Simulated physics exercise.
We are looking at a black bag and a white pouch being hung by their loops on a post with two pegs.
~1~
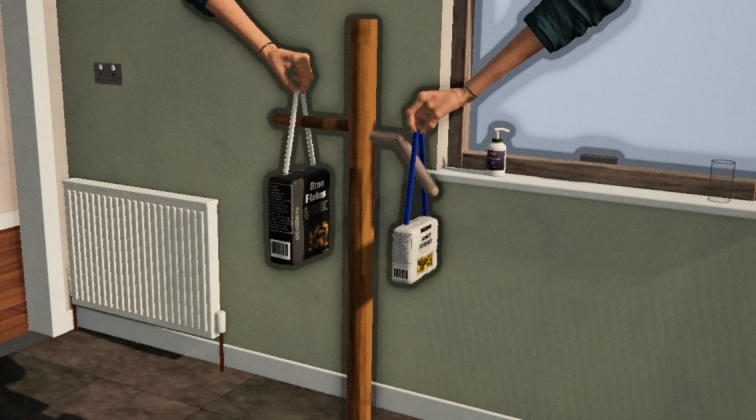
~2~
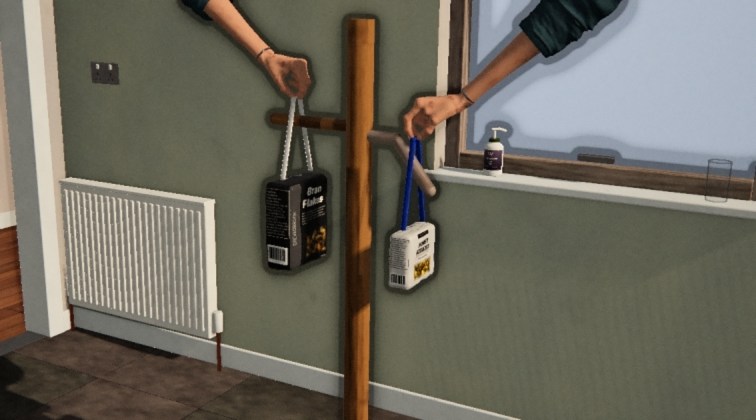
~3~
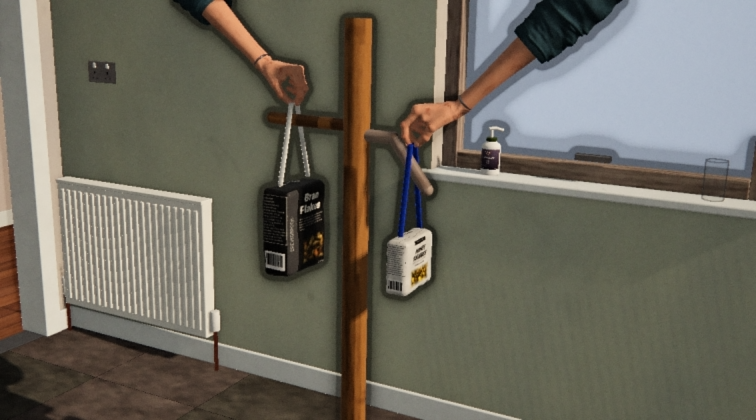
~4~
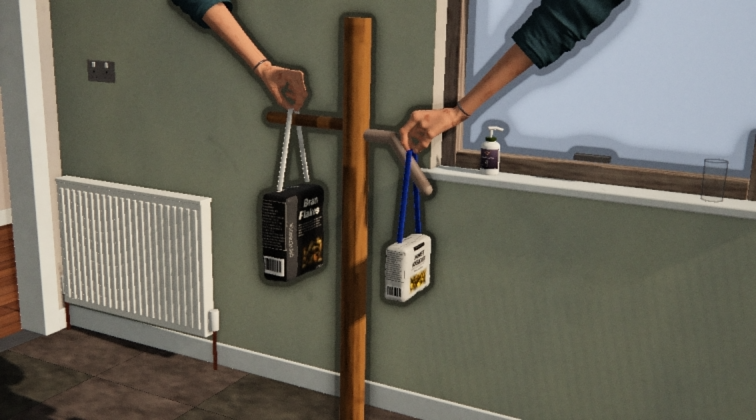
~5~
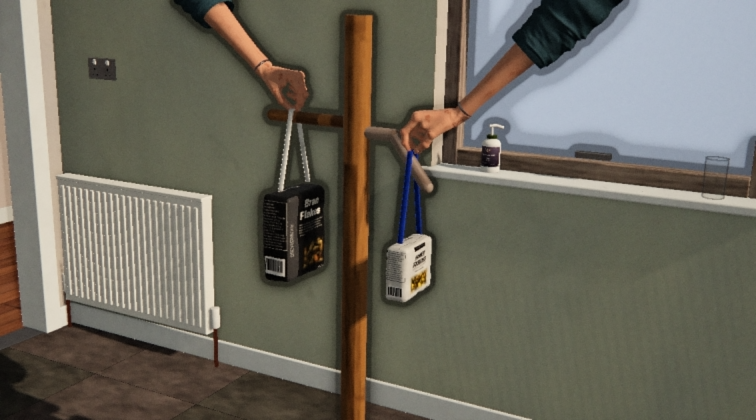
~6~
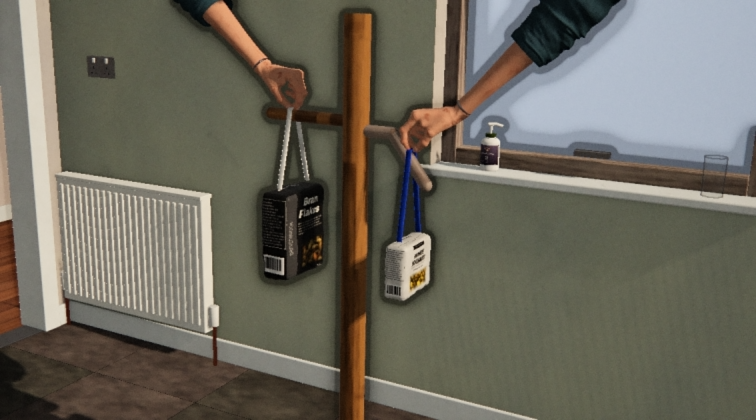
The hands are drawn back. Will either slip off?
The black bag stays hanging. The white pouch drops to the floor.
Then, 0.26 s on from there, black bag still up near (294, 231); white pouch falling near (405, 342).
Then, 0.50 s on from there, black bag still up near (293, 232); white pouch on the floor.
Then, 0.74 s on from there, black bag still up near (292, 232); white pouch on the floor.
In the end, black bag still up near (293, 232); white pouch on the floor. The black bag holds on and the white pouch comes down.
